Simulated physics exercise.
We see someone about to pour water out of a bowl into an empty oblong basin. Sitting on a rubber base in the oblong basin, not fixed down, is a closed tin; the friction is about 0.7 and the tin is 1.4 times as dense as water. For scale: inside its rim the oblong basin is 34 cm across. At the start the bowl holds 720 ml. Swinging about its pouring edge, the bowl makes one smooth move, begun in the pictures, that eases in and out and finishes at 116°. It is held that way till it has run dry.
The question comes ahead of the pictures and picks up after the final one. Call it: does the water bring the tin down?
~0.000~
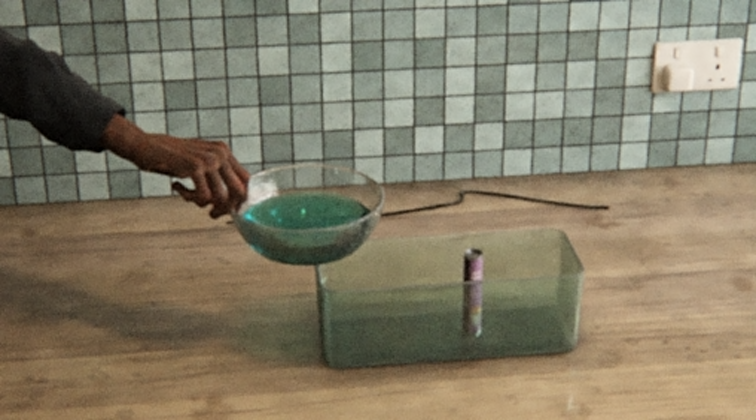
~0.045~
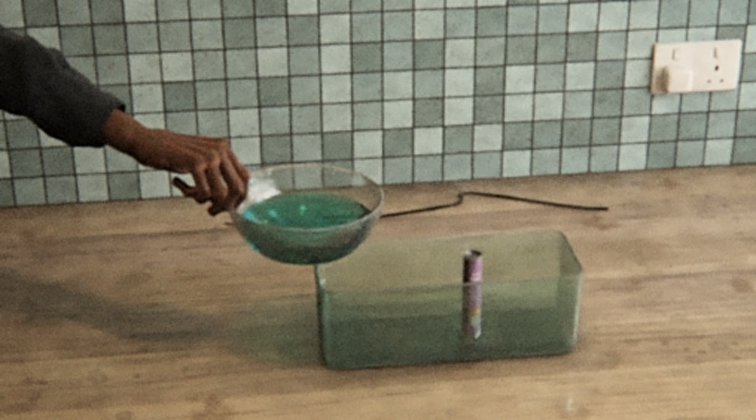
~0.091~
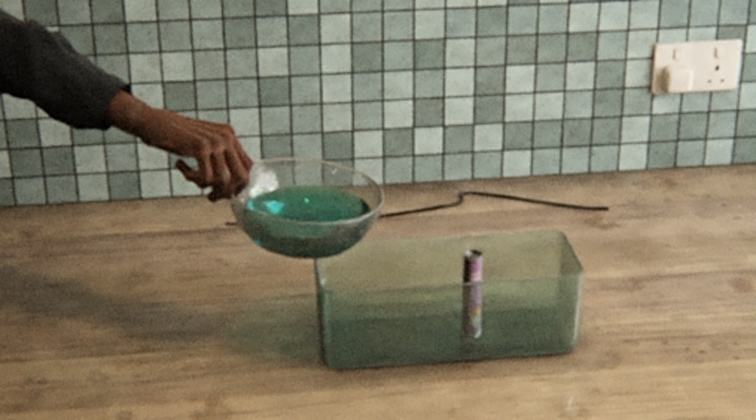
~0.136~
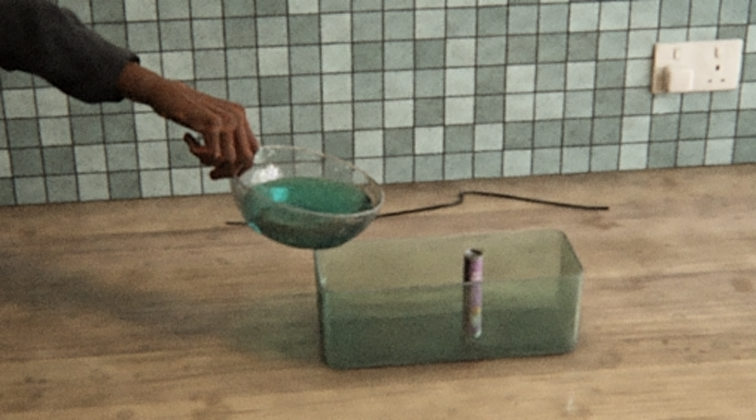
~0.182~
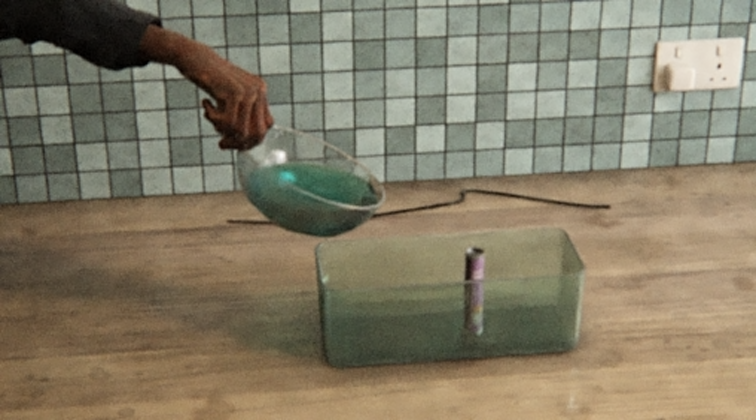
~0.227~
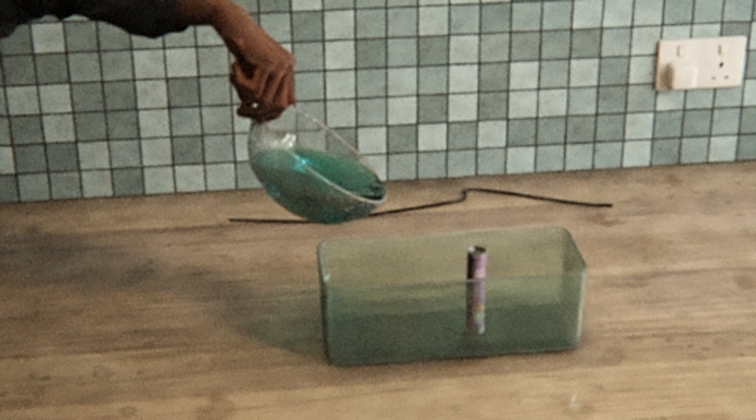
Call: Brought down.
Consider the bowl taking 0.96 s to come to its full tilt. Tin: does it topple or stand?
The tin would overturn.
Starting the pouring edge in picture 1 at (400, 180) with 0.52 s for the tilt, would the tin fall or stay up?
Then the tin remains standing.
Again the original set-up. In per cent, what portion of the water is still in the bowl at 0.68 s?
What remains is about 0 percent of it all.
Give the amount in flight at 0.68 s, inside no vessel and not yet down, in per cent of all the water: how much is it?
5 per cent, roughly.
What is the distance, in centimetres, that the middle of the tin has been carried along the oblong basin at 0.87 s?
Around 6 cm.
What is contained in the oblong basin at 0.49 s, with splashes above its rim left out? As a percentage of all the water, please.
Near 14 in a hundred.
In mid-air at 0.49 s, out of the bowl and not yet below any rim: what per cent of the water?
Some 74 per cent.
By 0.49 s the tilt is 107° and 12 per cent is still to pour; the tin stands where it began.
By 0.68 s the tilt is 116° and 0 per cent is still to pour; the tin leans 56°.
By 0.87 s the tilt is 116° and 0 per cent is still to pour; the tin lies on its side.
By 1.09 s the tilt is 116° and 0 per cent is still to pour; the tin lies on its side.
At rest the tin lies on its side.
